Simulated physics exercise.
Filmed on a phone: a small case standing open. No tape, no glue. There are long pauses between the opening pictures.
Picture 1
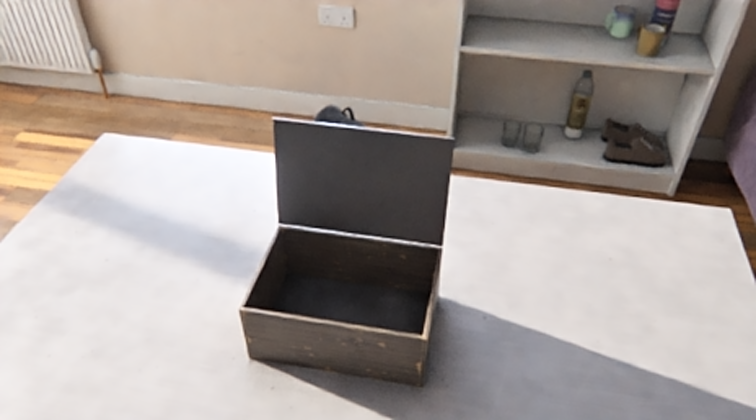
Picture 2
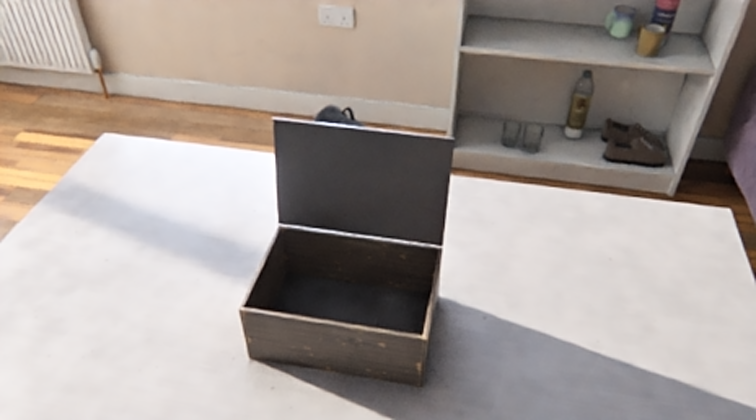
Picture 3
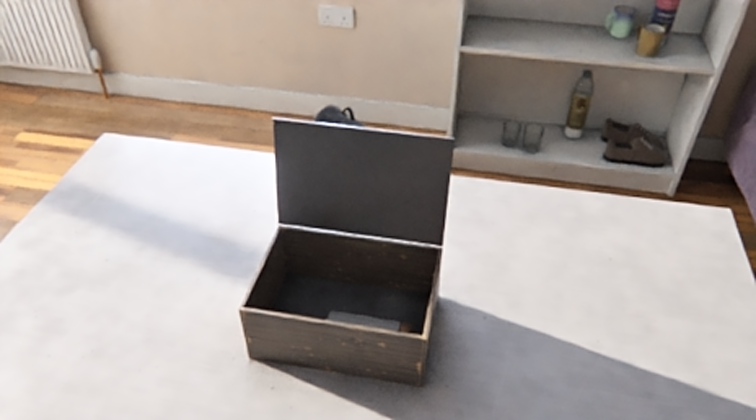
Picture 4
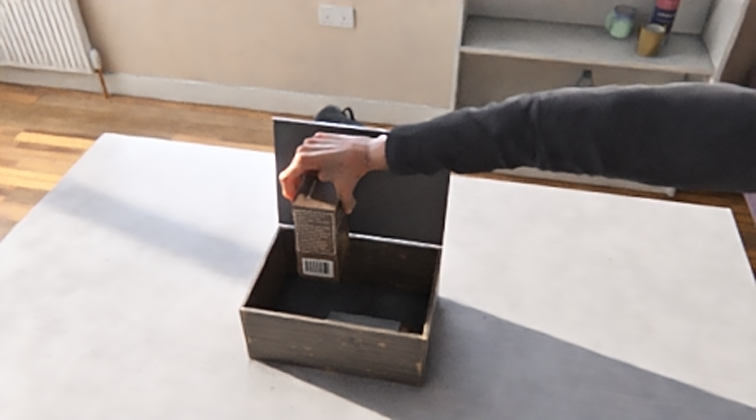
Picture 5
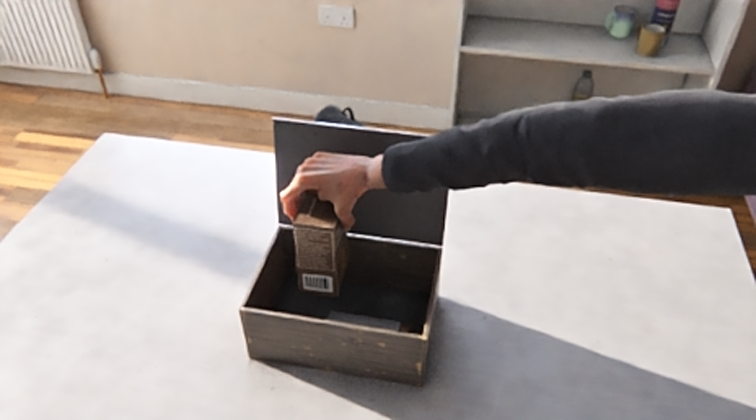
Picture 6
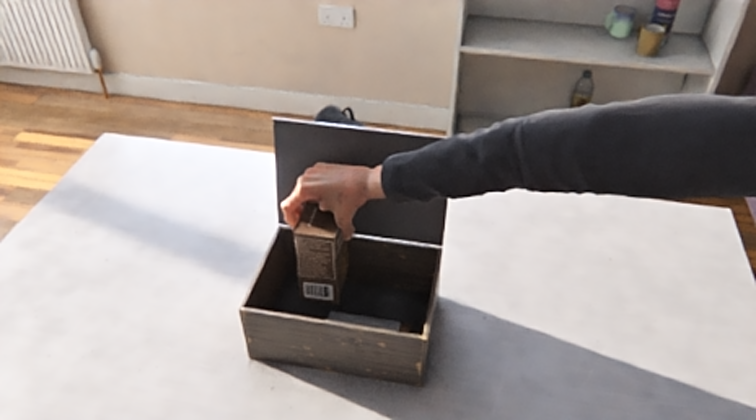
A hand lowering a brown carton into an open wooden box on a pale table, after a flat object appears inside.
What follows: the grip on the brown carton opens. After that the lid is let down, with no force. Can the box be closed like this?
It stays ajar.
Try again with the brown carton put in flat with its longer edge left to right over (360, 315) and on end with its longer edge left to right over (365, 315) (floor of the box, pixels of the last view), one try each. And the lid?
First, it closes; second, it will not close.
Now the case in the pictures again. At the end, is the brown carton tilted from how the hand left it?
It tips.
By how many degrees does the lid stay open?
Some 25° above the rim.
Then, 1.10 s on from there, lid starting down; brown carton shifted about its own width near (327, 268); grey shaker shifted a little.
Then, 2.00 s on from there, lid 50° above the rim; brown carton turned 14° from how it was put near (323, 274); grey shaker shifted a little.
Then, 2.90 s on from there, lid 25° above the rim; brown carton turned 40° from how it was put near (317, 290); grey shaker shifted a little.
In the end, lid 25° above the rim; toppled in the box, brown carton; grey shaker unmoved. At the end, from the last picture's camera, brown carton near (317, 290).
